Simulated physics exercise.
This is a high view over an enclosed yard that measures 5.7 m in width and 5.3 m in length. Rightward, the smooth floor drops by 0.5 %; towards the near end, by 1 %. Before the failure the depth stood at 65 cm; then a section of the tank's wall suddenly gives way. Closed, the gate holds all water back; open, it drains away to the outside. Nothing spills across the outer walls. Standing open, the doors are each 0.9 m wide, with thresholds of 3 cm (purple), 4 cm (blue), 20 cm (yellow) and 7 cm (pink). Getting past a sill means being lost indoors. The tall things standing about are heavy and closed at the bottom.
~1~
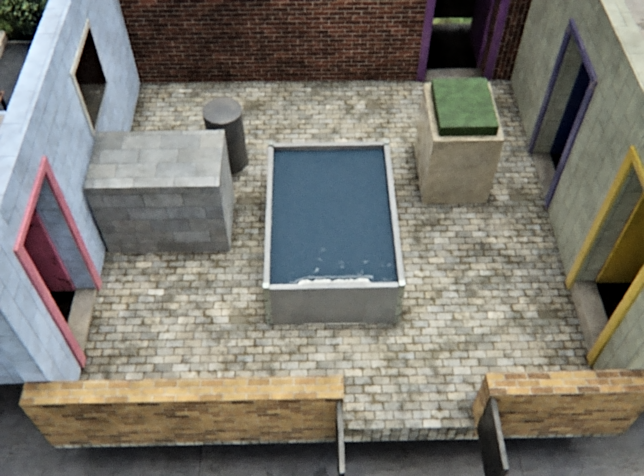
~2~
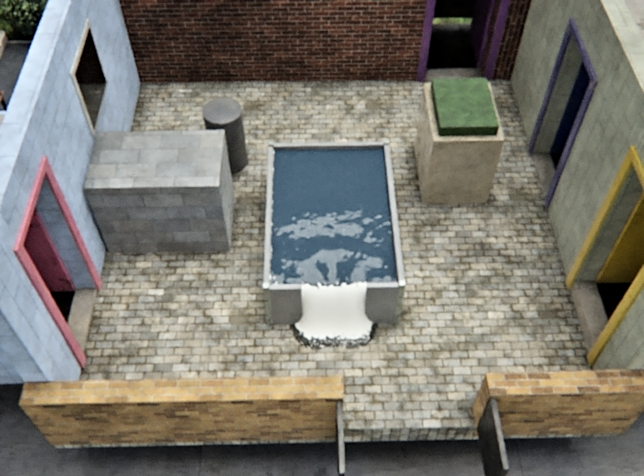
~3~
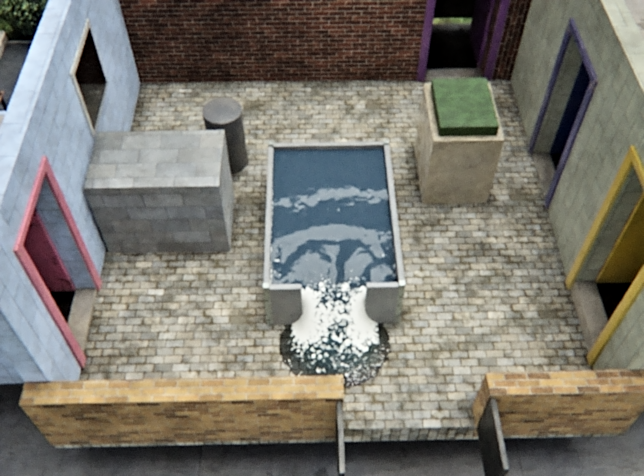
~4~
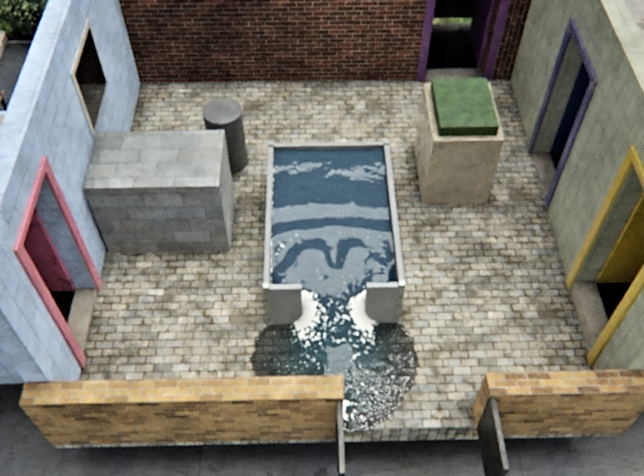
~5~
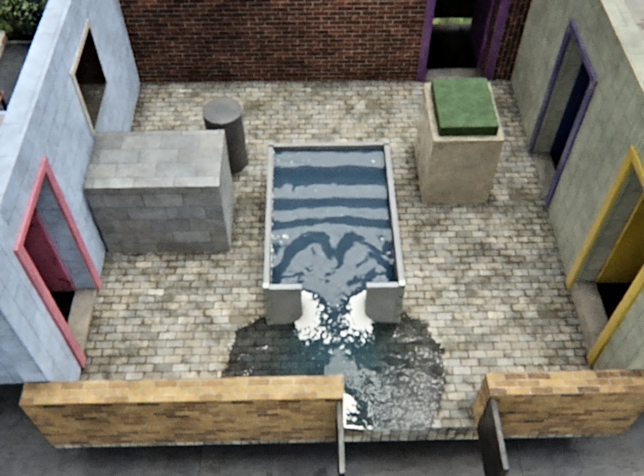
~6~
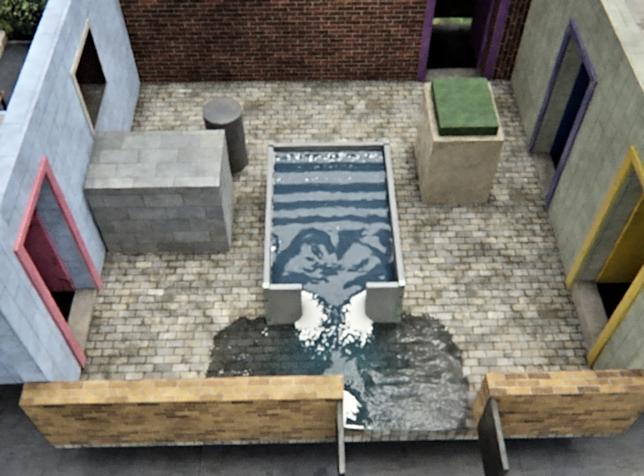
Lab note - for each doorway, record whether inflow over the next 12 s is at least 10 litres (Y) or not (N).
In the end the purple door will not let too much through; the blue door will not let too much through; the yellow door will not let too much through; the pink door will let too much through.
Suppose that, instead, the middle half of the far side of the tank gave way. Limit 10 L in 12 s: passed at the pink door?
Pink: Falls short.
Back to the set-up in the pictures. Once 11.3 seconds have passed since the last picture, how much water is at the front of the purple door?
Some 0.5 centimetres of depth.
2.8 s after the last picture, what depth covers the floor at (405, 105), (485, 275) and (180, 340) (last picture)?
Depths in turn: Roughly 0, 0 and 3 centimetres.
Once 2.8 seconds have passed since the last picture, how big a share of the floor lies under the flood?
30 %.
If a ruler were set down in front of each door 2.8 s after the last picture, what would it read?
Measured in centimetres, the purple door gives 0, the blue door 0, the yellow door 2 and the pink door 13.
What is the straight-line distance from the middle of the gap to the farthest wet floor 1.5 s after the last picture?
3.0 m.
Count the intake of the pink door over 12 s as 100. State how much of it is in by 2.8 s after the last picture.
Share: ~ 50 %.
Then, 0.7 s after the last picture water covers 15 % of the floor and is deepest (40 cm) near (329, 408); purple door not reached, blue door not reached, yellow door not reached, pink door not reached.
Then, 1.5 s after the last picture water covers 25 % of the floor and is deepest (32 cm) near (312, 408); purple door not reached, blue door not reached, yellow door not reached, pink door 15 cm at the sill, 7 L in.
Then, 2.8 s after the last picture water covers 30 % of the floor and is deepest (24 cm) near (329, 408); purple door not reached, blue door not reached, yellow door 2 cm at the sill, 0 L in, pink door 13 cm at the sill, 41 L in.
Then, 6.3 s after the last picture water covers 35 % of the floor and is deepest (16 cm) near (312, 408); purple door not reached, blue door not reached, yellow door 2 cm at the sill, 0 L in, pink door 9 cm at the sill, 79 L in.
Then, 11.3 s after the last picture water covers 60 % of the floor and is deepest (10 cm) near (227, 409); purple door not reached, blue door not reached, yellow door 3 cm at the sill, 0 L in, pink door 6 cm at the sill, 85 L in.
